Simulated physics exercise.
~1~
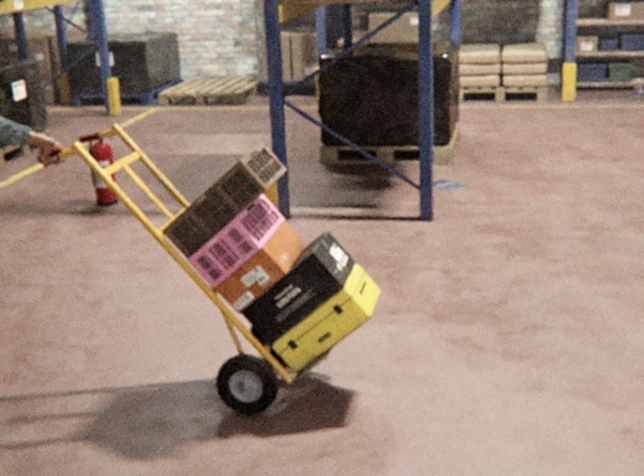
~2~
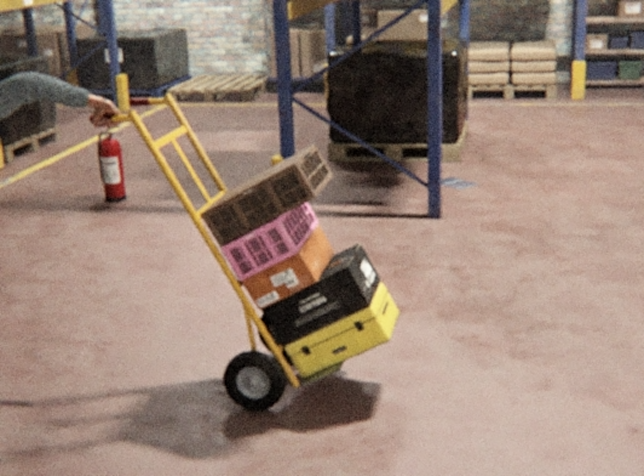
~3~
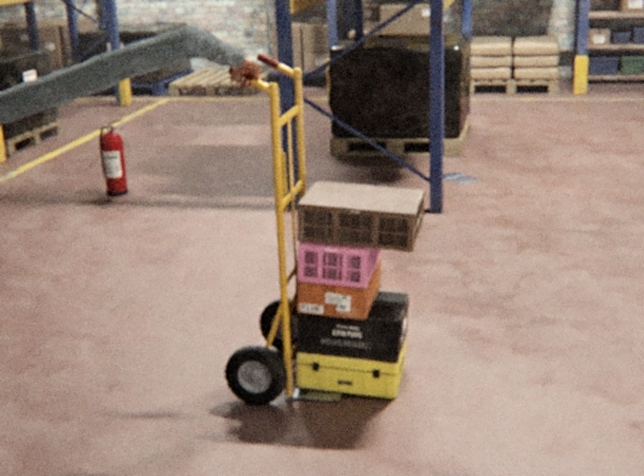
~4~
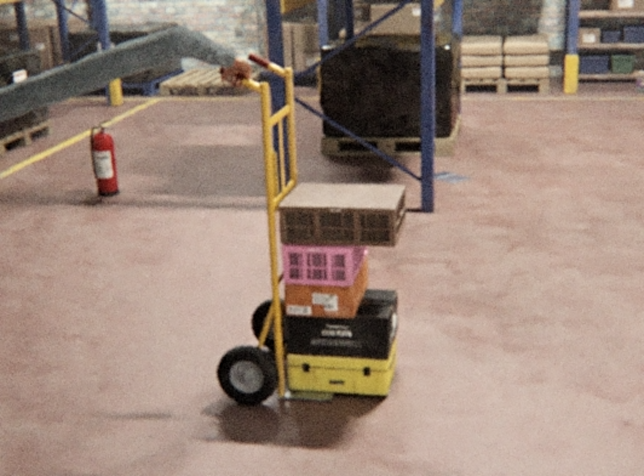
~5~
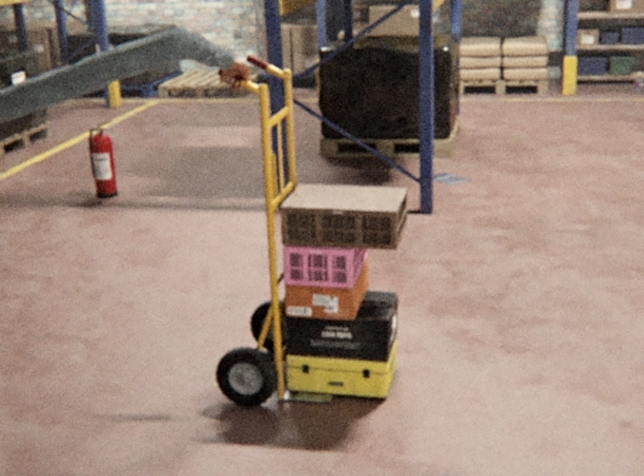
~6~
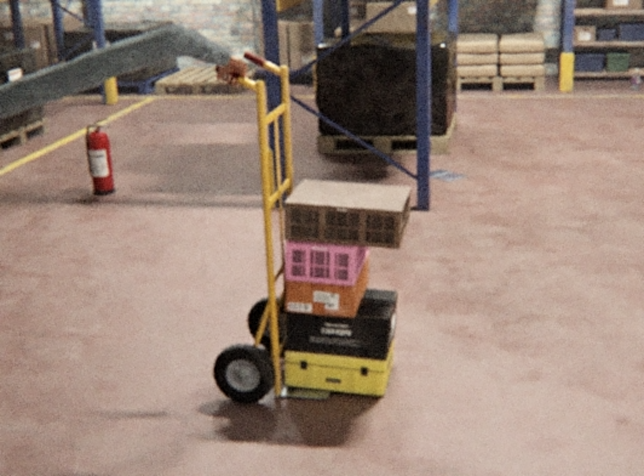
At first, a yellow two-wheeled hand truck leans back to the left on a warehouse floor, a hand gripping its handle and five items stacked on it. A yellow toolbox sits at the bottom, with a black parcel, an orange parcel, a pink crate and a brown crate above it. The arm pushes the handle up and to the right, swinging the truck upright. The stack turns with it, and the toolbox stays in place at the base. The truck then rocks back very slightly and tips forward a touch again. It ends standing nearly upright, still held, with all five items stacked.
